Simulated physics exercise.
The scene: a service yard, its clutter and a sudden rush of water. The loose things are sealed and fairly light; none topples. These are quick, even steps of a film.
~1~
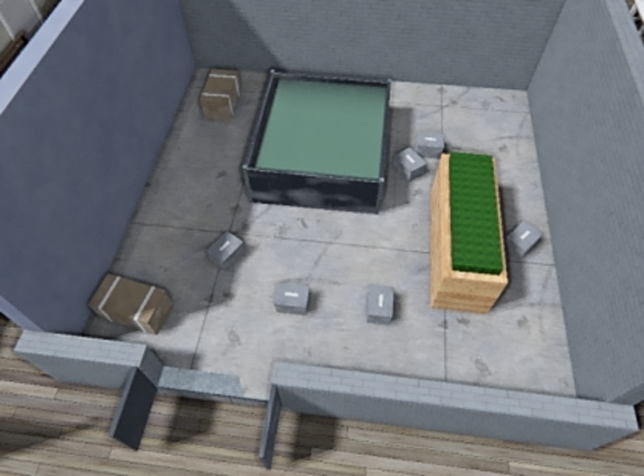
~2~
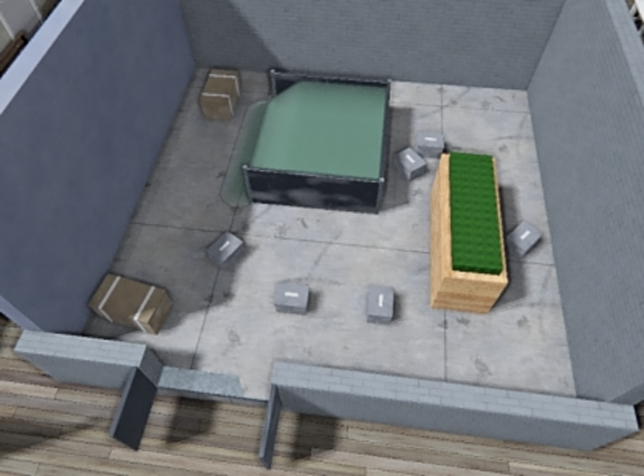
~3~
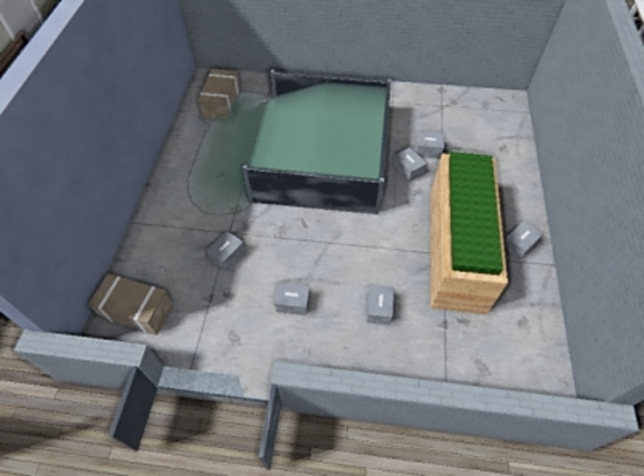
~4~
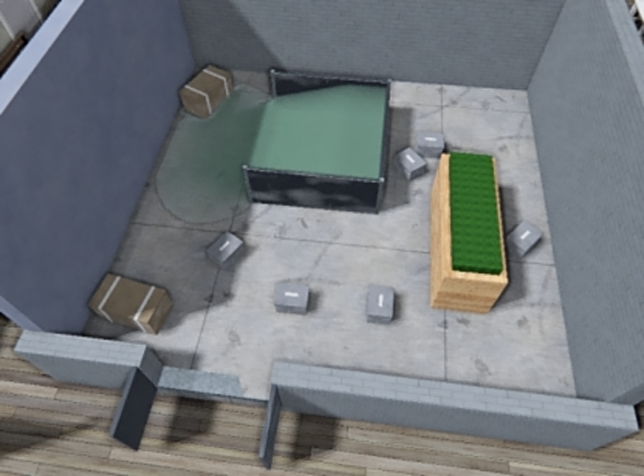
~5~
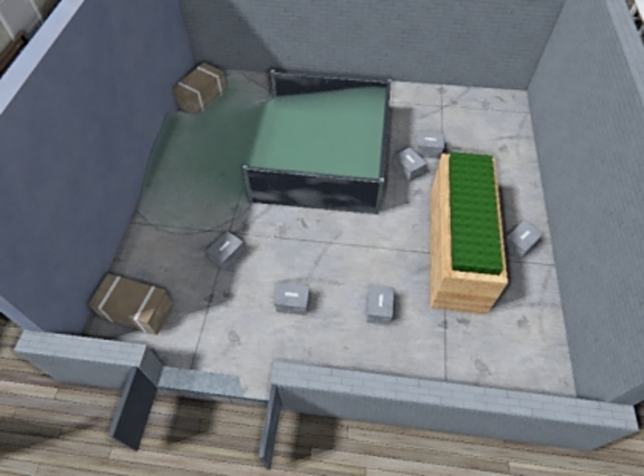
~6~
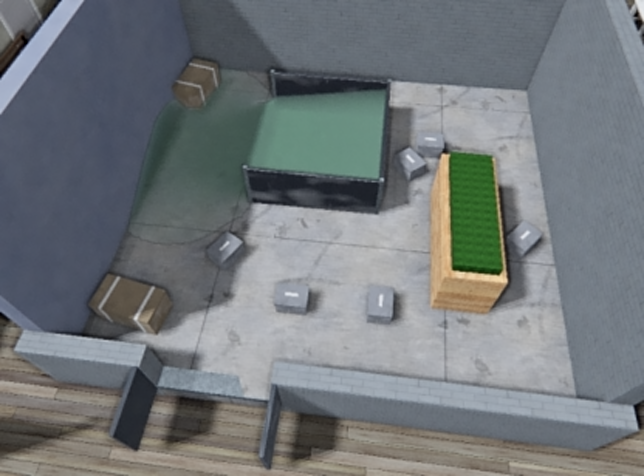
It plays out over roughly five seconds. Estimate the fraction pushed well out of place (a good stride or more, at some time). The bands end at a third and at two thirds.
It is under a third.
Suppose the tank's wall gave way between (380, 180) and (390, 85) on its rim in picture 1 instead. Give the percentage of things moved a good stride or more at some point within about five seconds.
Close to 60 %.
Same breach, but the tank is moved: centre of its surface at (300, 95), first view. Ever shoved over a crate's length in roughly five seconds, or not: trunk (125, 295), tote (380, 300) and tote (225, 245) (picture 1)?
In that order: Swept aside, less than that, swept aside.
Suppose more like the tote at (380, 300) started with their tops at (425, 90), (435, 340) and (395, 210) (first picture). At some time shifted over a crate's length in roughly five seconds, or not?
As listed: Moved that far, not that far, under that.
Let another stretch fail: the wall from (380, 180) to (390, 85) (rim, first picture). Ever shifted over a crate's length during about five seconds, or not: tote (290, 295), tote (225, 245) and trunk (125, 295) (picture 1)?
One after the other: Short of that, under that, less than that.
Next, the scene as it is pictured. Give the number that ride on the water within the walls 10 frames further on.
It comes to 1.
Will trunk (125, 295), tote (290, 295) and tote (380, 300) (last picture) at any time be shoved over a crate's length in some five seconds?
In turn: Shifted that much, not that far, no.
A moment on, 1 of 8 are well off their spots; 1 afloat.
Next, 1 of 8 are well off their spots; 1 afloat.
Later, 2 of 8 are well off their spots; 1 afloat.
In the end, 2 of 8 are well off their spots, and 2 have been at some point; 1 afloat.
